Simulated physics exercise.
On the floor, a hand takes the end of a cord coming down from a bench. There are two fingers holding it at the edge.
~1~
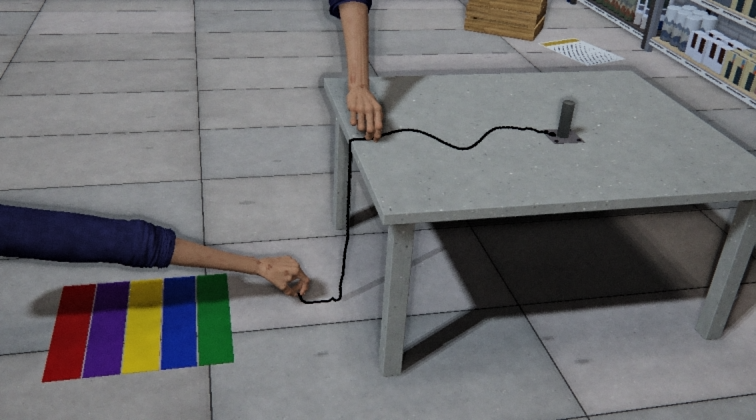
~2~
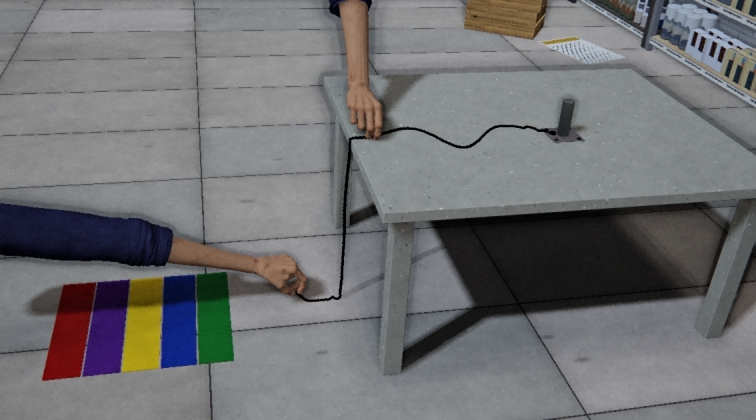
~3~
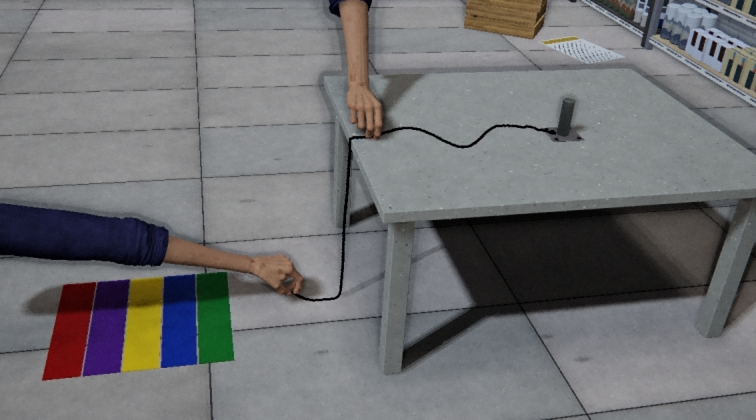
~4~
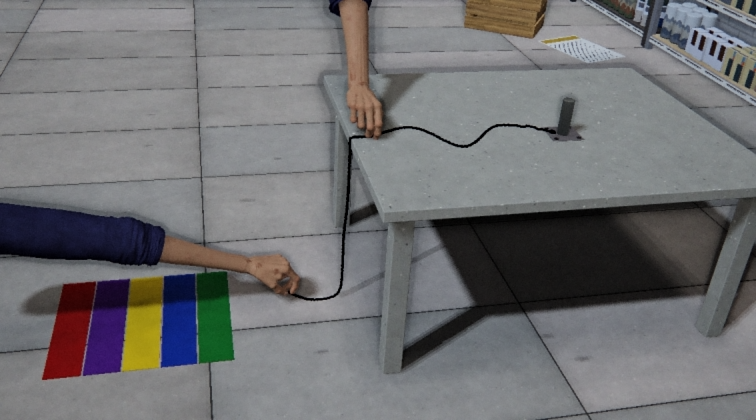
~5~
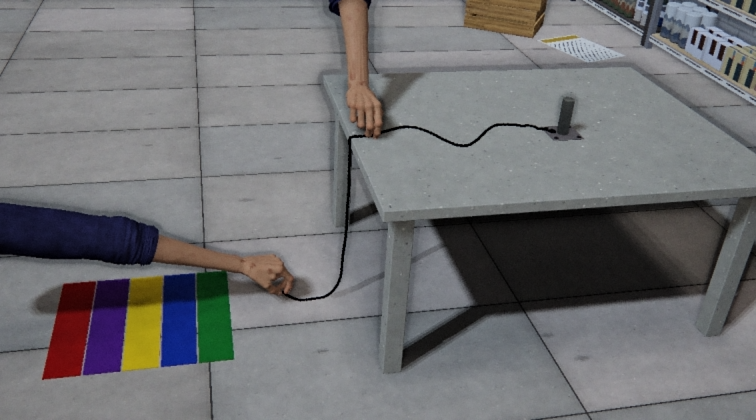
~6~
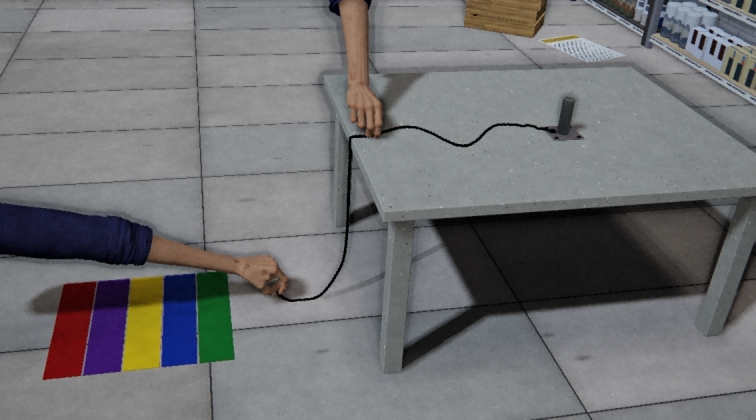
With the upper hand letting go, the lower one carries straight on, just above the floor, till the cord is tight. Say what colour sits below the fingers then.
It is purple.
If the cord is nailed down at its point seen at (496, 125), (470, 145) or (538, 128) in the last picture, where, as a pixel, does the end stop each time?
Results: (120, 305); (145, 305); (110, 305).
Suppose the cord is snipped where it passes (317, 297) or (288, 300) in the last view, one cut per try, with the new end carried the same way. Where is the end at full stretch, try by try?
Case by case: Roughly (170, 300), then roughly (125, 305).
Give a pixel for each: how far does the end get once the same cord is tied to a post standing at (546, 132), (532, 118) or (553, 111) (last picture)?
Near (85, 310); near (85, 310); near (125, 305).
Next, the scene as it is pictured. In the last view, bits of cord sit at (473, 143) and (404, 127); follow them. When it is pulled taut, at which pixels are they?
Well, the first one sits at (439, 136), and the second one sits at (354, 141).
Early on, end near (165, 302); over blue.
Midway, end near (127, 306); over yellow.
At the end of the slack, end near (105, 307); over purple. It gets as far as the purple strip.
